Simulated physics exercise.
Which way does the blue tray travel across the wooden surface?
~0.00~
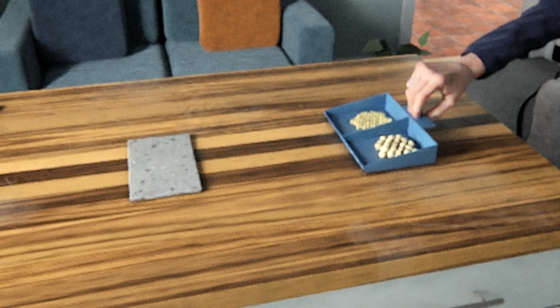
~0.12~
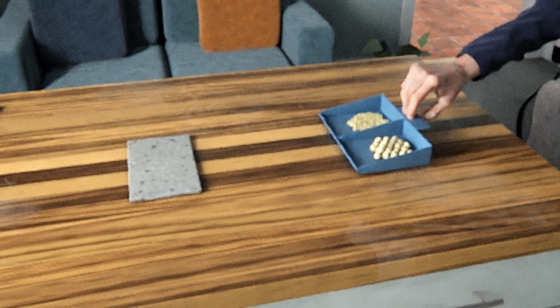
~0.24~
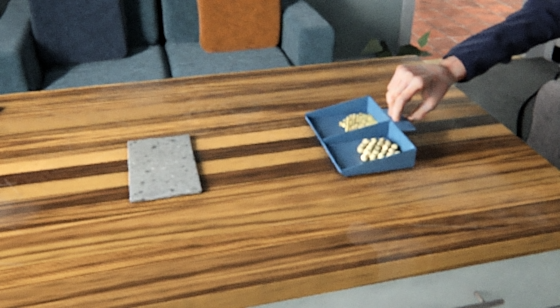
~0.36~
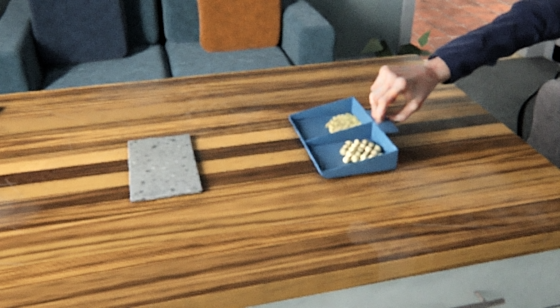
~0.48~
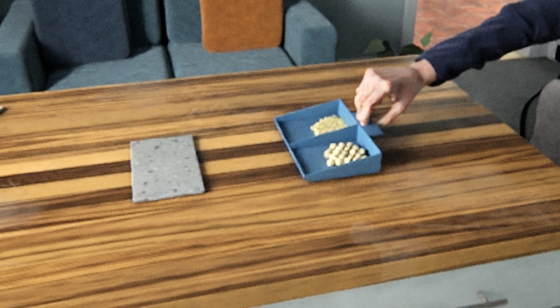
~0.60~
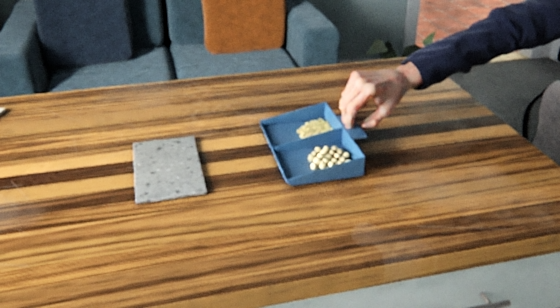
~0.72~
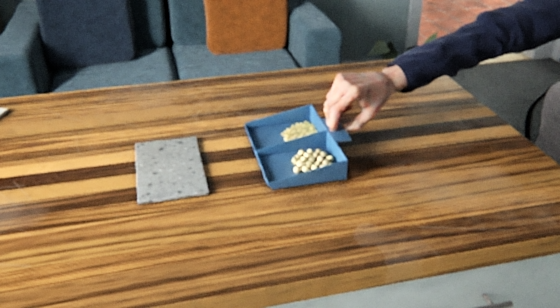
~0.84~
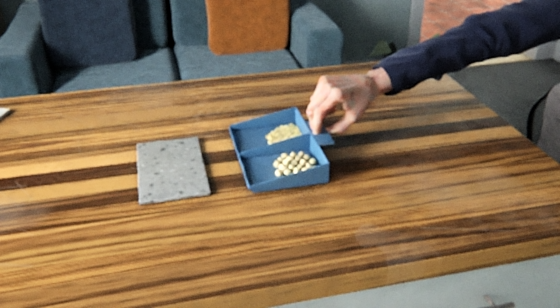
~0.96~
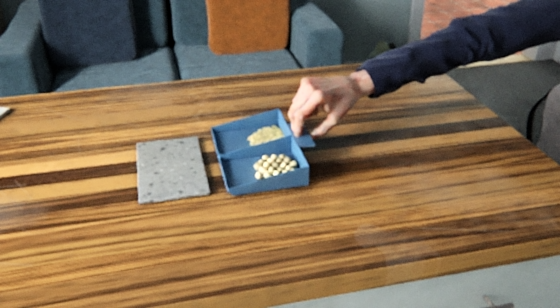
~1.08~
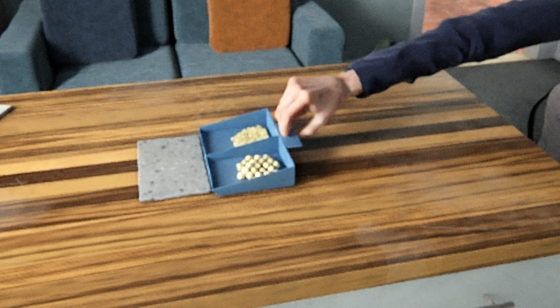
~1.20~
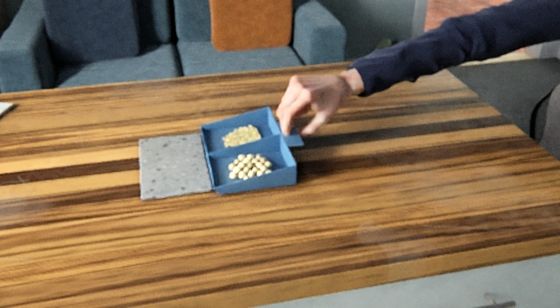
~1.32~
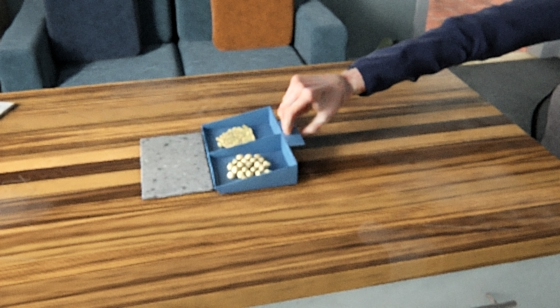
The tray slides to the left, toward the gray slab, as the hand pushes it along.
